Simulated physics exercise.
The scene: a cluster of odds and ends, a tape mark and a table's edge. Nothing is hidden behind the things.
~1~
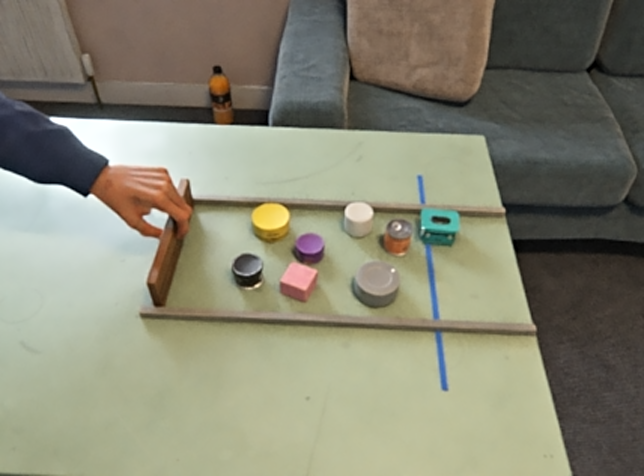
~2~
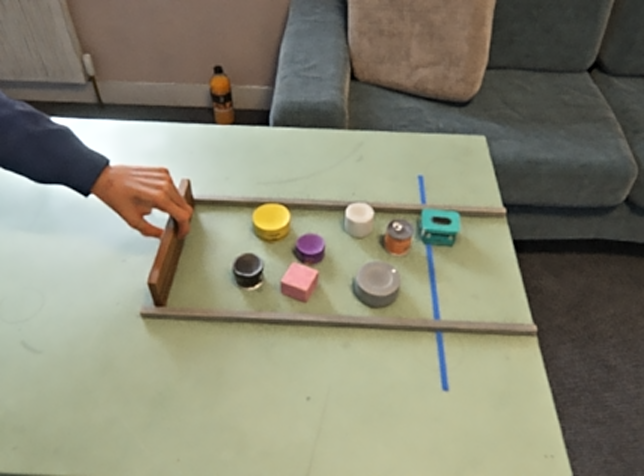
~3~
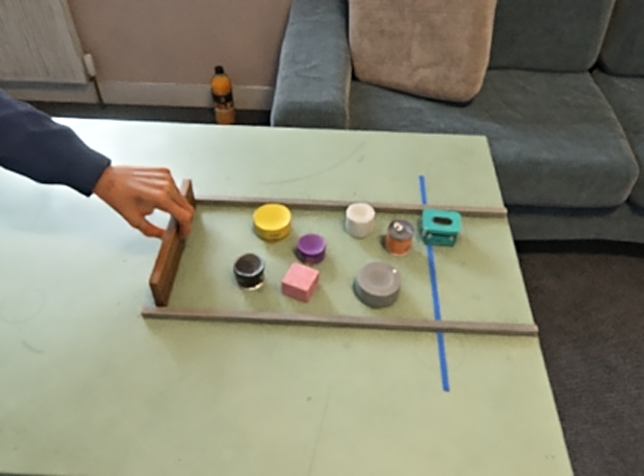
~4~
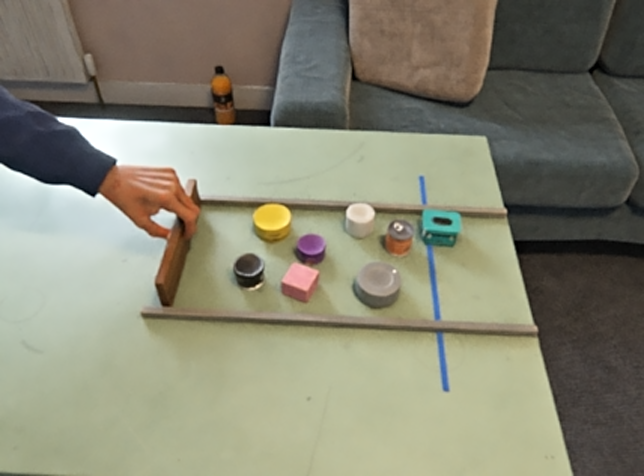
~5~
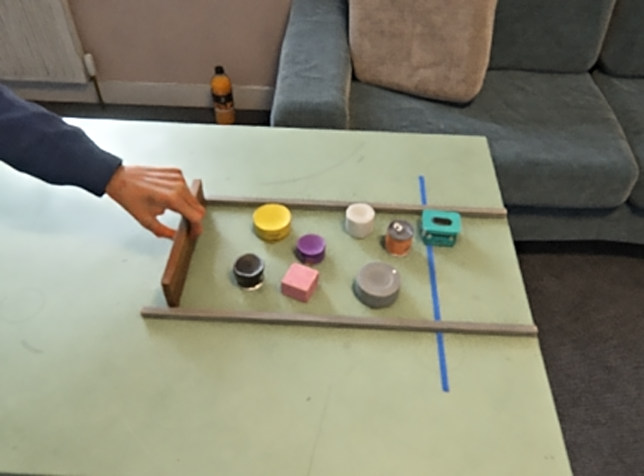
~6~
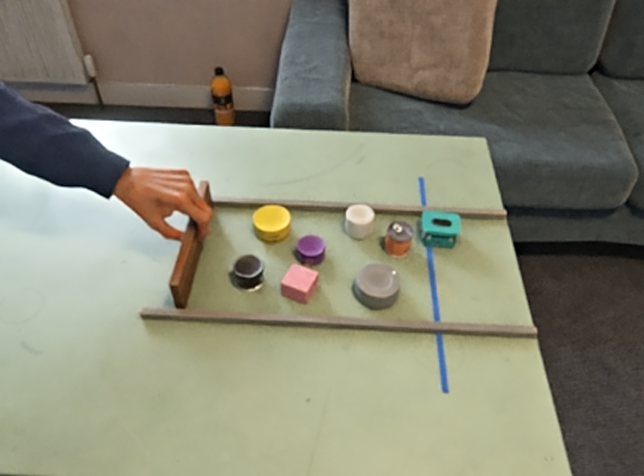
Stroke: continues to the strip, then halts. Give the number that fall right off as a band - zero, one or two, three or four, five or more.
So the count of drops is nil, nothing goes.
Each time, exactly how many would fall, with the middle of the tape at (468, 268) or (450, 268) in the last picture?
Counts: 1, 0.
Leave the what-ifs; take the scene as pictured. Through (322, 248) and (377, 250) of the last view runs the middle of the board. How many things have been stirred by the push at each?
Counts: 5 and 8.
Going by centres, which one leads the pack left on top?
That would be the turquoise case, the foremost.
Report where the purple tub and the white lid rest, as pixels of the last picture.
About (445, 258), and the other about (473, 220).
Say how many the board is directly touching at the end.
4 in contact.
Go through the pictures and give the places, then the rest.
In the first frame, turquoise case (438, 227); orange pot (398, 238); grey lid (377, 284); board (173, 240); tape (430, 265).
In the second frame, orange pot (399, 238); black pot (249, 272).
In the third frame, grey lid (379, 284); pink block (301, 282).
In the fourth frame, turquoise case (440, 228); white lid (360, 221).
In the fifth frame, orange pot (399, 238); board (186, 240).
In the sixth frame, turquoise case (439, 230); orange pot (399, 239); grey lid (378, 286); board (193, 242); tape (431, 267).
Early on, none off yet; turquoise case at rest near (439, 230); orange pot at rest near (399, 239); grey lid at rest near (378, 286).
A while later, none off yet; turquoise case travelled about its own width near (464, 234); orange pot travelled about its own width near (433, 246); grey lid travelled about its own width near (443, 290).
Finally, the number that fall off is zero.
